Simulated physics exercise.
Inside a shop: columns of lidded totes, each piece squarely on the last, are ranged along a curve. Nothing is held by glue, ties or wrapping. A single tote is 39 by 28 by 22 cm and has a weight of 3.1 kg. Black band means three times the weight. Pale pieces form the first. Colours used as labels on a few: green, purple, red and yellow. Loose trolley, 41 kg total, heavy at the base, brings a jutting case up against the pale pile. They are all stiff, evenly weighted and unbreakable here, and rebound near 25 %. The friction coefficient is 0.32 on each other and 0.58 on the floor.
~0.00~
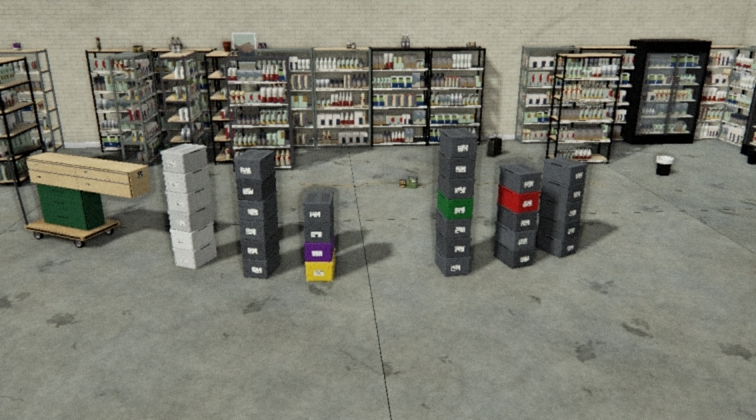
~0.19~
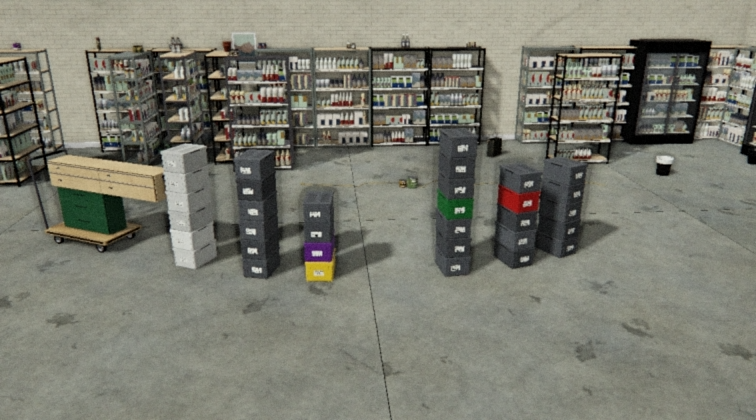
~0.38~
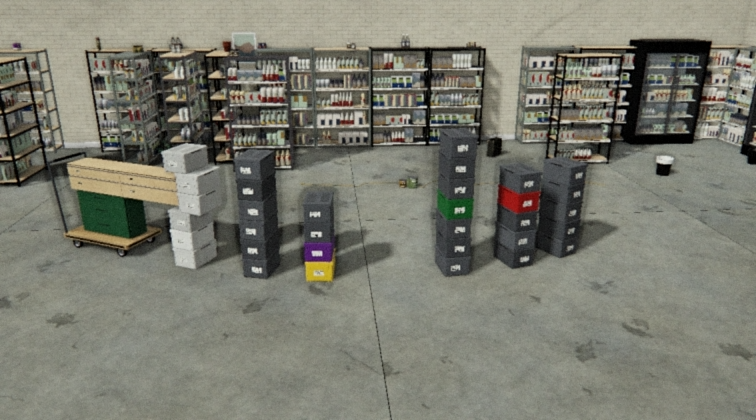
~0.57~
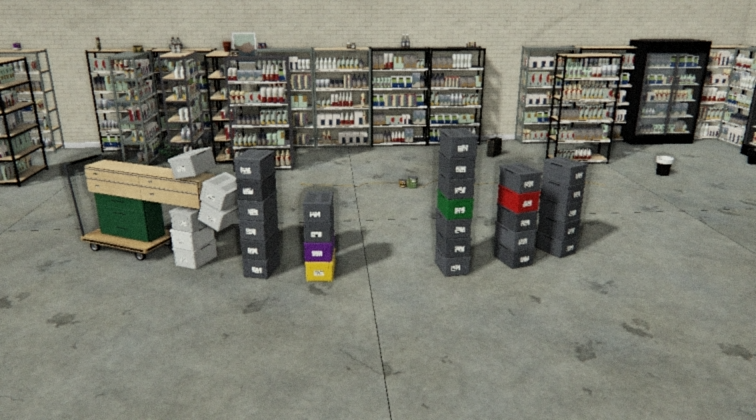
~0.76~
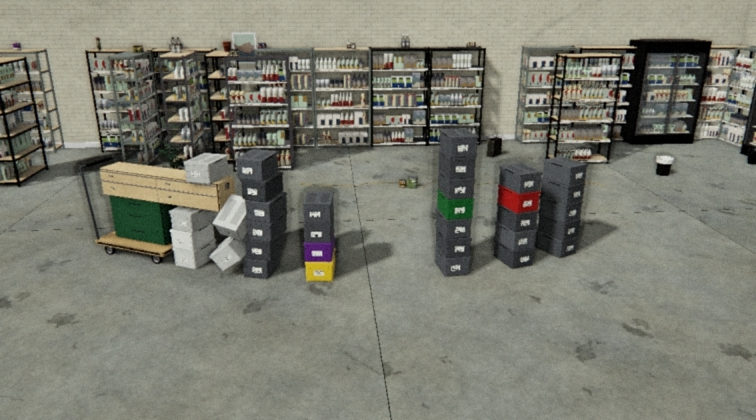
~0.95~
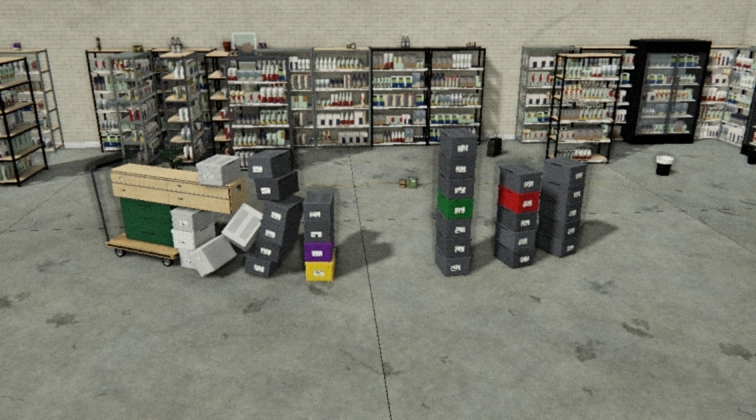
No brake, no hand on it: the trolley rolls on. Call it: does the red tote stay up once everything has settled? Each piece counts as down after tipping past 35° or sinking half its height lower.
Once settled, the red tote is not down.
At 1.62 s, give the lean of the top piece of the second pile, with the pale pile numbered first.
Lean: Near 40° off upright.
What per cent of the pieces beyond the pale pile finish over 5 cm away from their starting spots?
30 %.
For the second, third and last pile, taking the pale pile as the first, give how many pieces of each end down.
Tally - second: 5; third: 3; last: 0.
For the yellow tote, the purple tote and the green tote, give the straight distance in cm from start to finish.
Here yellow ends up 0 centimetres away, purple 40 centimetres and green 0 centimetres.
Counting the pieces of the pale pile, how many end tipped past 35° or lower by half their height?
2.
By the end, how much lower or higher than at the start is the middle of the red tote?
Lower by close to 0 cm.
After 1.14 s, 2 of the pale pile down; none of the 27 other totes down, 8 disturbed; red tote unmoved.
After 1.62 s, 2 of the pale pile down; 5 of the 27 other totes down; red tote unmoved; purple tote 11° from how it stood.
After 2.16 s, 2 of the pale pile down; 8 of the 27 other totes down; red tote unmoved; purple tote on its side.
In the end (3.4 s), 2 of the pale pile down; 8 of the 27 other totes down; red tote unmoved; purple tote on its side; yellow tote unmoved. From the last view, middles, red tote near (518, 197), purple tote near (354, 262).
